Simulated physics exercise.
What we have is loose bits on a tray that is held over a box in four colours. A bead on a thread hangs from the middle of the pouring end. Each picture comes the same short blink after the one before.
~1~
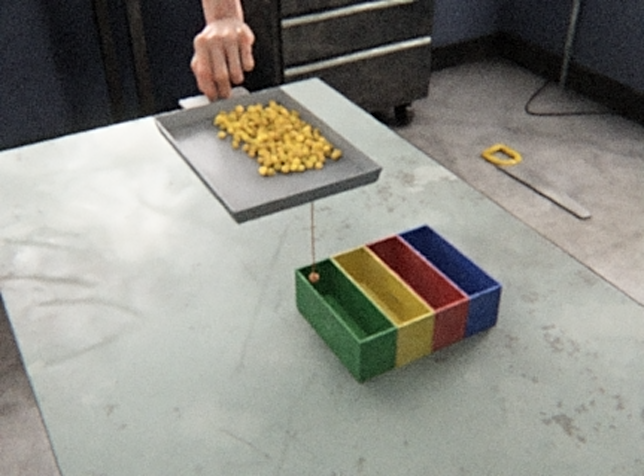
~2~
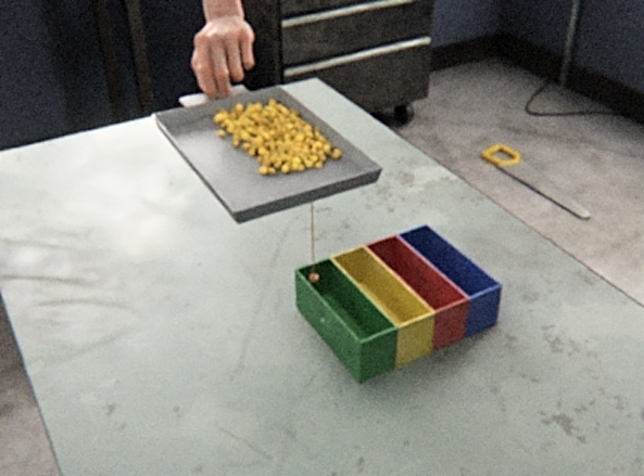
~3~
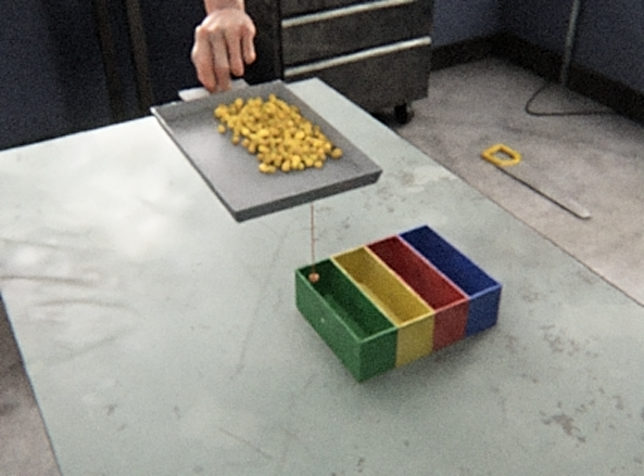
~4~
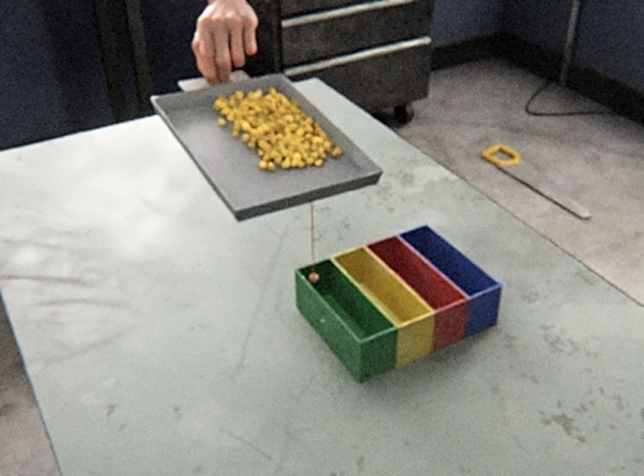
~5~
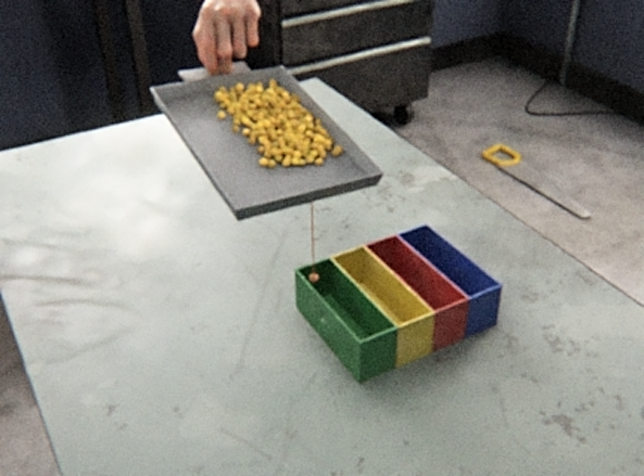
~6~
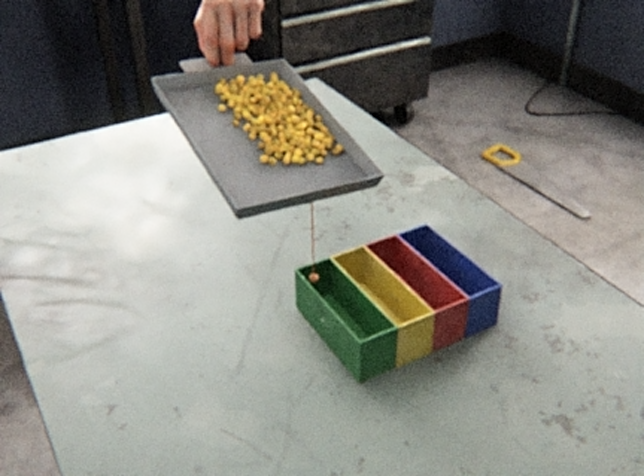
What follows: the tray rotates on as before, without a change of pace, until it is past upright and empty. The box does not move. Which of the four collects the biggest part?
Fullest: The yellow cell.
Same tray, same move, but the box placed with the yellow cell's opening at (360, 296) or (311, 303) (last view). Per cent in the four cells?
In turn 100 and 90 in a hundred.
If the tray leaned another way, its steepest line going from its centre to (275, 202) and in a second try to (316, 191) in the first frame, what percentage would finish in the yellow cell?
Near 0 % and 30 %.
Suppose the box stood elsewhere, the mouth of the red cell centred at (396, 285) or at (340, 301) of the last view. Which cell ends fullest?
In turn: That red cell; the blue one.
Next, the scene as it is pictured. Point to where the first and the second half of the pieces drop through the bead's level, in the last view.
At about (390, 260), then at (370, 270).
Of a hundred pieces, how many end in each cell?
Green cell near 20; yellow cell near 60; red cell near 20; blue cell near 0.
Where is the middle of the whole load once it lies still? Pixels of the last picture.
Near (384, 320).
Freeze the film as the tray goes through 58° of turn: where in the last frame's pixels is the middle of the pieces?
Around (340, 146).
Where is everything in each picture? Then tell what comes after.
The first frame shows corners of the pouring end at (237, 208) and (377, 166), level; middle of the load at (272, 136), puffed corn balls; bead on its thread at (314, 278); green cell at (378, 351); yellow cell at (415, 336); red cell at (450, 322); blue cell at (483, 308).
The second frame shows corners of the pouring end at (237, 208) and (378, 167), level; middle of the load at (272, 135).
The third frame shows corners of the pouring end at (237, 207) and (378, 168), tipped barely, lowest at the right corner; middle of the load at (272, 132).
The fourth frame shows corners of the pouring end at (238, 207) and (379, 169), tipped a little, lowest at the right corner; middle of the load at (272, 127).
The fifth frame shows corners of the pouring end at (239, 206) and (379, 171), tipped a little, lowest at the right corner; middle of the load at (272, 122).
The sixth frame shows corners of the pouring end at (240, 205) and (380, 173), tipped a little, lowest at the right corner; middle of the load at (273, 117); green cell at (378, 351); yellow cell at (415, 336); red cell at (450, 322); blue cell at (483, 308).
Soon, tray tipped steeply; nearly all on the tray; a stray few in the yellow cell; a stray few in the red cell; a stray few falling or outside the box.
A while on, tray tipped right over; nearly all on the tray; a stray few in the yellow cell; a stray few in the red cell; a stray few falling or outside the box.
Towards the end, tray tipped past a quarter turn; about half in the yellow cell; about a quarter in the red cell; about a quarter in the green cell; a stray few in the blue cell; a stray few falling or outside the box.
Finally, tray tipped past a quarter turn; about half in the yellow cell; about a quarter in the red cell; about a quarter in the green cell; a stray few in the blue cell; a stray few outside the box.
